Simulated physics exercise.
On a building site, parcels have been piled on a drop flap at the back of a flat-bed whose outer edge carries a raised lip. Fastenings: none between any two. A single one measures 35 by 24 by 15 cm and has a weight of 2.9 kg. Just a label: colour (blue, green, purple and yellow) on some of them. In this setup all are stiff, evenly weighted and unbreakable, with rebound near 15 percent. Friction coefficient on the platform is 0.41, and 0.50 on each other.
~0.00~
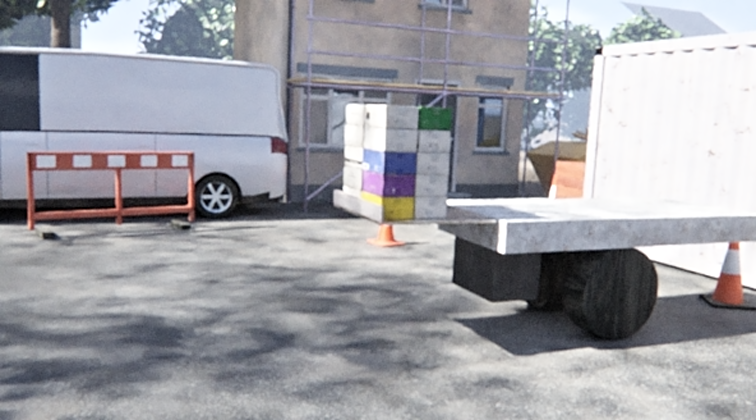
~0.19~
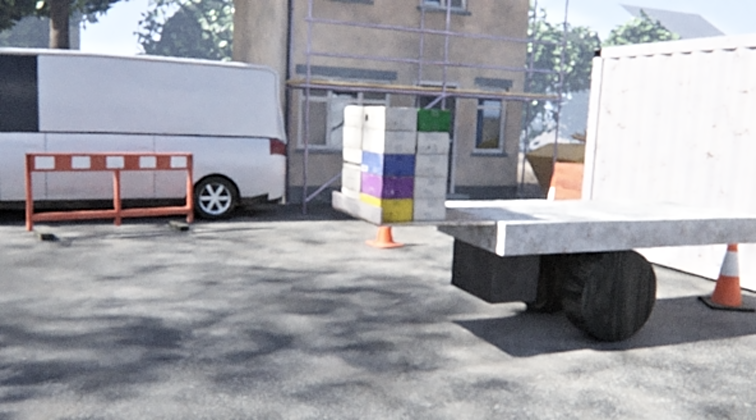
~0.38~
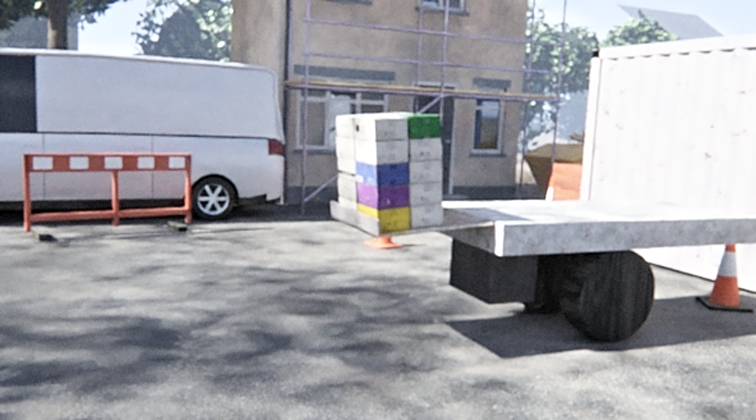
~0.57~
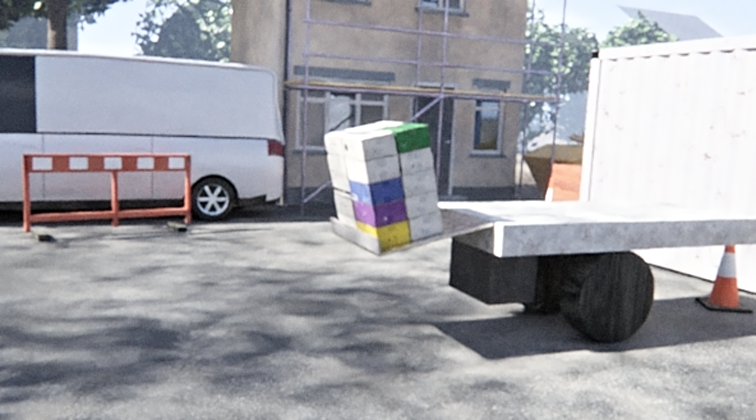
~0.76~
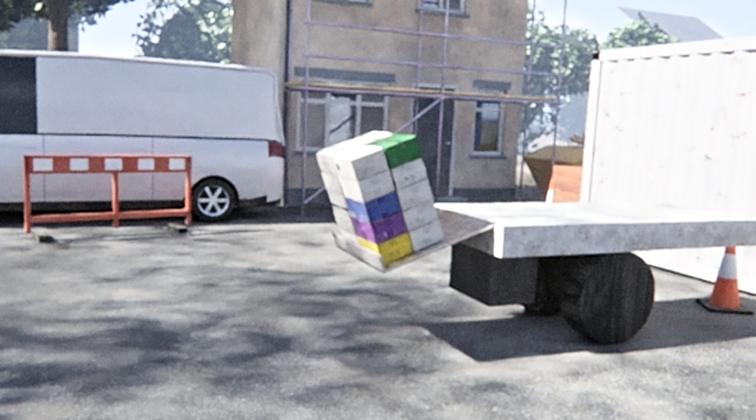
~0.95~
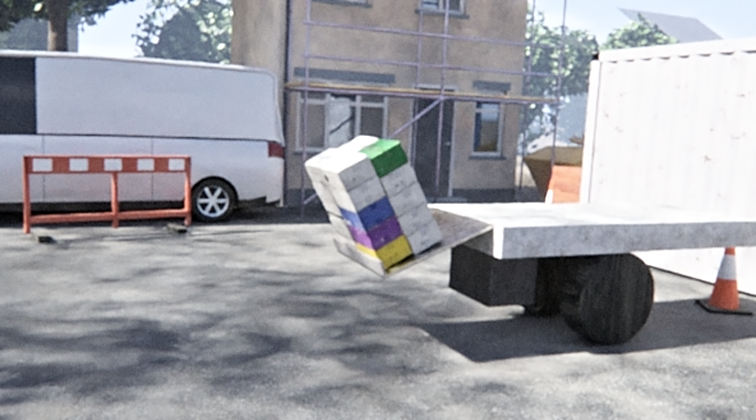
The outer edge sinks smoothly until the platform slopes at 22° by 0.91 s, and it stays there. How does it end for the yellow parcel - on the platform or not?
The yellow parcel is still on the platform.
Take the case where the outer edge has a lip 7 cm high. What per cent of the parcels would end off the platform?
70 per cent.
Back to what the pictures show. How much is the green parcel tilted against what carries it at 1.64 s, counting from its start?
Some 60 degrees.
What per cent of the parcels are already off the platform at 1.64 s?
By that time it is 70 percent.
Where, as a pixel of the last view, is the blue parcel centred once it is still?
About pixel (290, 345).
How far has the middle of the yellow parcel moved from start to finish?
Close to 28 cm, in a straight line.
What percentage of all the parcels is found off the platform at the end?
That comes to around 80 percent.
After 1.26 s, slope 22°; 9 of the 20 parcels off the platform; yellow parcel 5° from how it stood; blue parcel 35° from how it stood.
After 1.64 s, slope 22°; 14 of the 20 parcels off the platform; yellow parcel 18 mm from its place; purple parcel on its side.
In the end (2.8 s), slope 22°; 16 of the 20 parcels off the platform; yellow parcel 18 mm from its place; green parcel on its side; purple parcel on its side. From the last view, middles, yellow parcel near (383, 250), green parcel near (265, 370).
